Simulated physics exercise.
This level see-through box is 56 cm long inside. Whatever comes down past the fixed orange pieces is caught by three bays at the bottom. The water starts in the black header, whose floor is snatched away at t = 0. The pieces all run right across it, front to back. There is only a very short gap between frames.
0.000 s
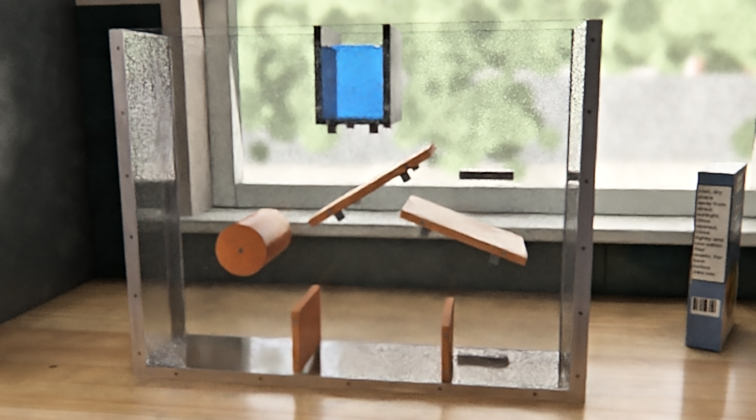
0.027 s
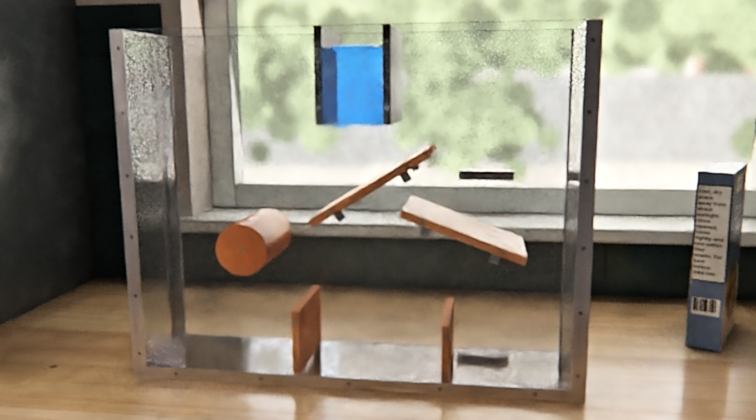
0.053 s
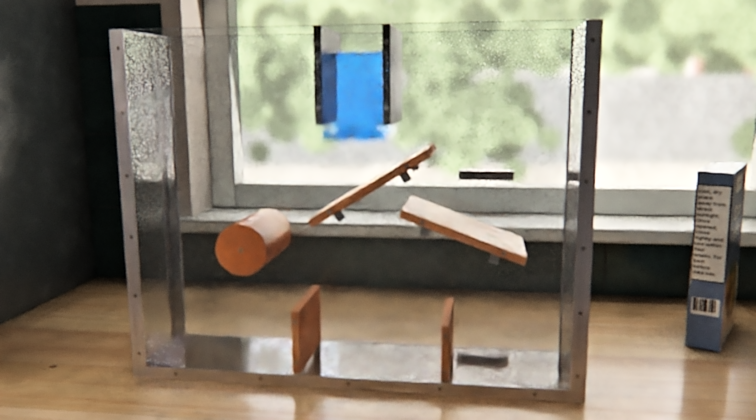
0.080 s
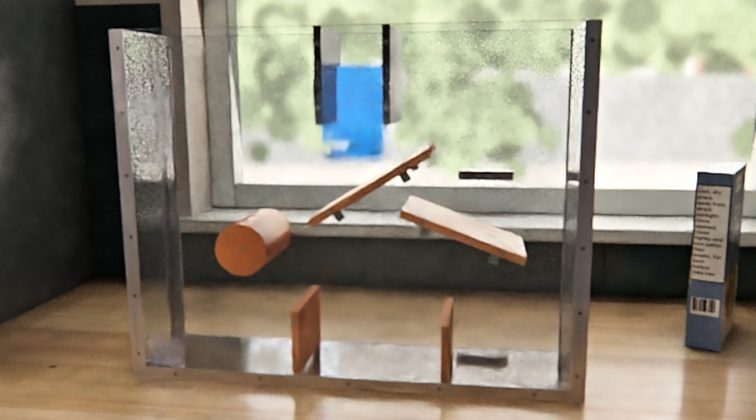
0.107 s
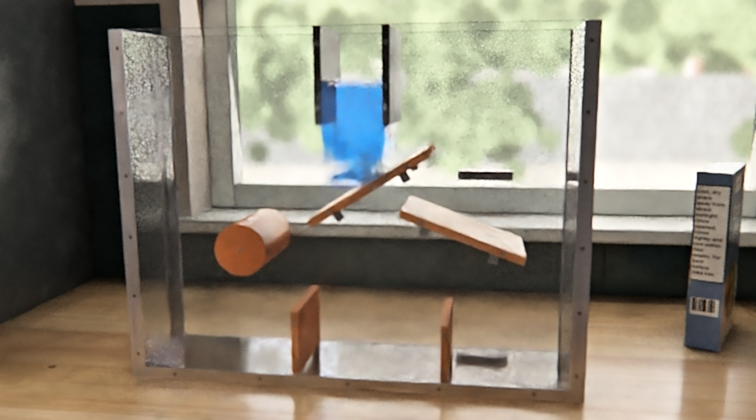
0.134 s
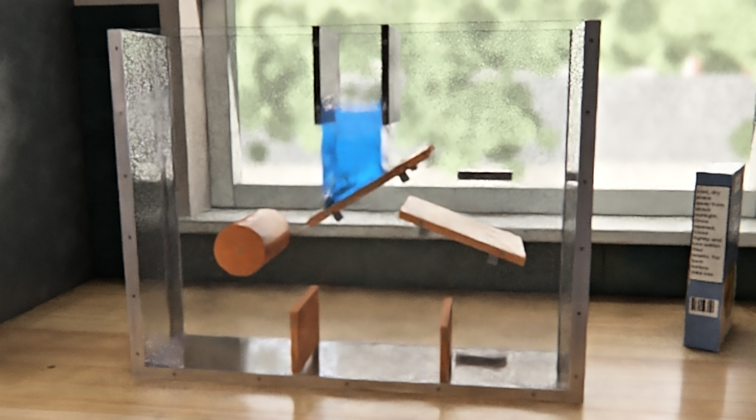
Blue water sits in a black-sided holder high in a clear box, then drops out of its open bottom as a block. It stretches downward above the orange sloping boards, meets the upper board, and spreads along its surface toward the lower left, while the cylinder and upright dividers stay still.
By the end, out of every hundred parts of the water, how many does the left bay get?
Roughly 90 out of 100.
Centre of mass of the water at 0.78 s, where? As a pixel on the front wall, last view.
At about (249, 360).
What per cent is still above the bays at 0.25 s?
Estimate: Near 90 per cent.
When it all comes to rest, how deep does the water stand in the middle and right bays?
The first one ends at 0.0 cm and the second at 0.5 cm.
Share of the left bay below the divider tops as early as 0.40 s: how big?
Some 52 per cent.
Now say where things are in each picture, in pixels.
In the first picture, bottom of the water (354, 118); top (353, 47); the piece under the header is centred near (368, 190); divider tops at (295, 313) and (445, 328).
In the second picture, bottom of the water (334, 126); top (334, 49).
In the third picture, bottom of the water (334, 140); top (334, 55).
In the fourth picture, bottom of the water (376, 159); top (333, 68); below the header it spans (323, 136) to (382, 138).
In the fifth picture, bottom of the water (334, 183); top (356, 85); below the header it spans (323, 156) to (382, 142).
In the sixth picture, bottom of the water (327, 207); top (380, 108); below the header it spans (322, 208) to (383, 174).
After 0.25 s 88 per cent has yet to come down; below, left 12, middle 0, right 0.
After 0.40 s 49 per cent has yet to come down; below, left 51, middle 0, right 0.
After 0.78 s 0 per cent has yet to come down; below, left 88, middle 2, right 10.
In the end the left bay holds 88, the middle 2 and the right 10 per cent.
